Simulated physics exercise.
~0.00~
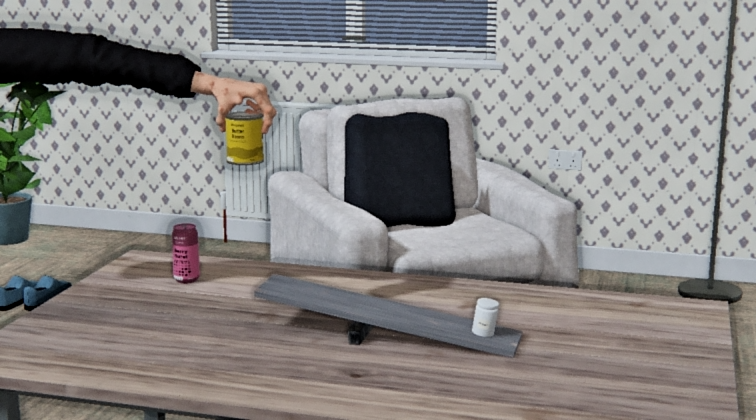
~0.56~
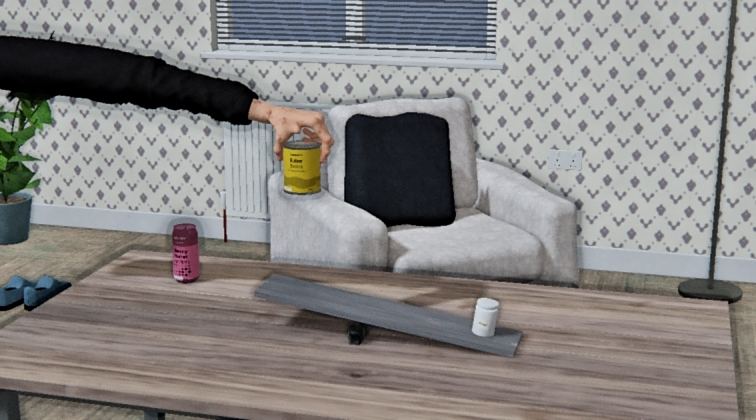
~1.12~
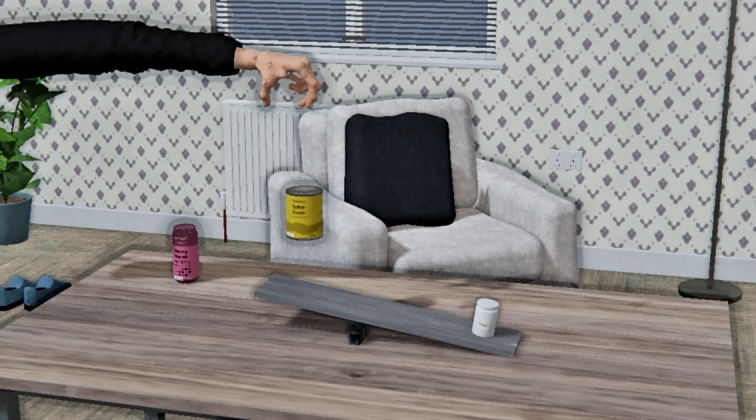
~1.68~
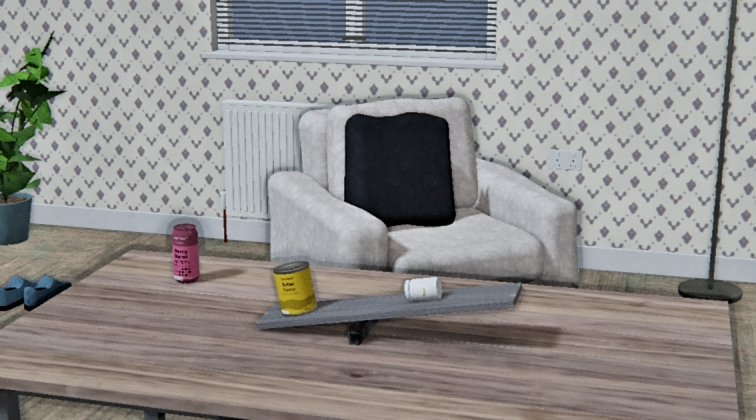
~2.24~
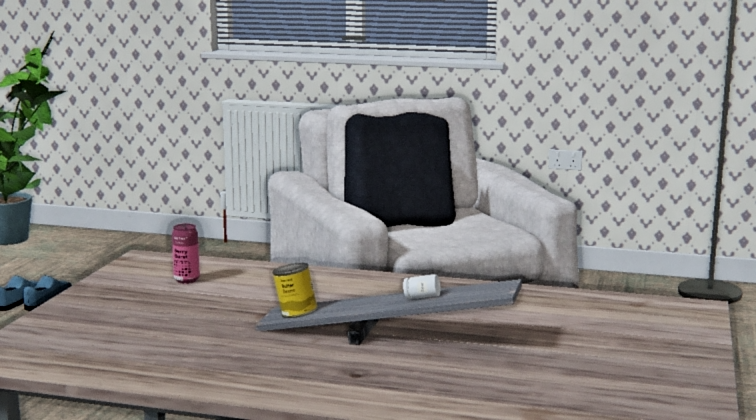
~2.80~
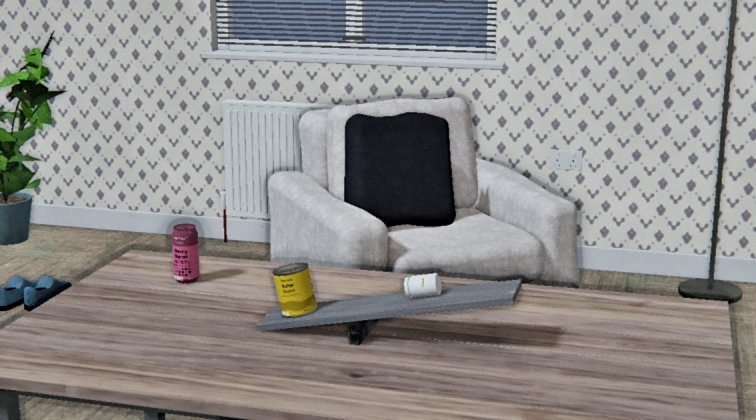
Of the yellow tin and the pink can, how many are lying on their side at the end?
None of them are. The pink can still stands on the table, and the yellow tin only leans on the lowered left end of the plank.
A yellow tin drops from a hand, tipping the see-saw and toppling the white shaker.
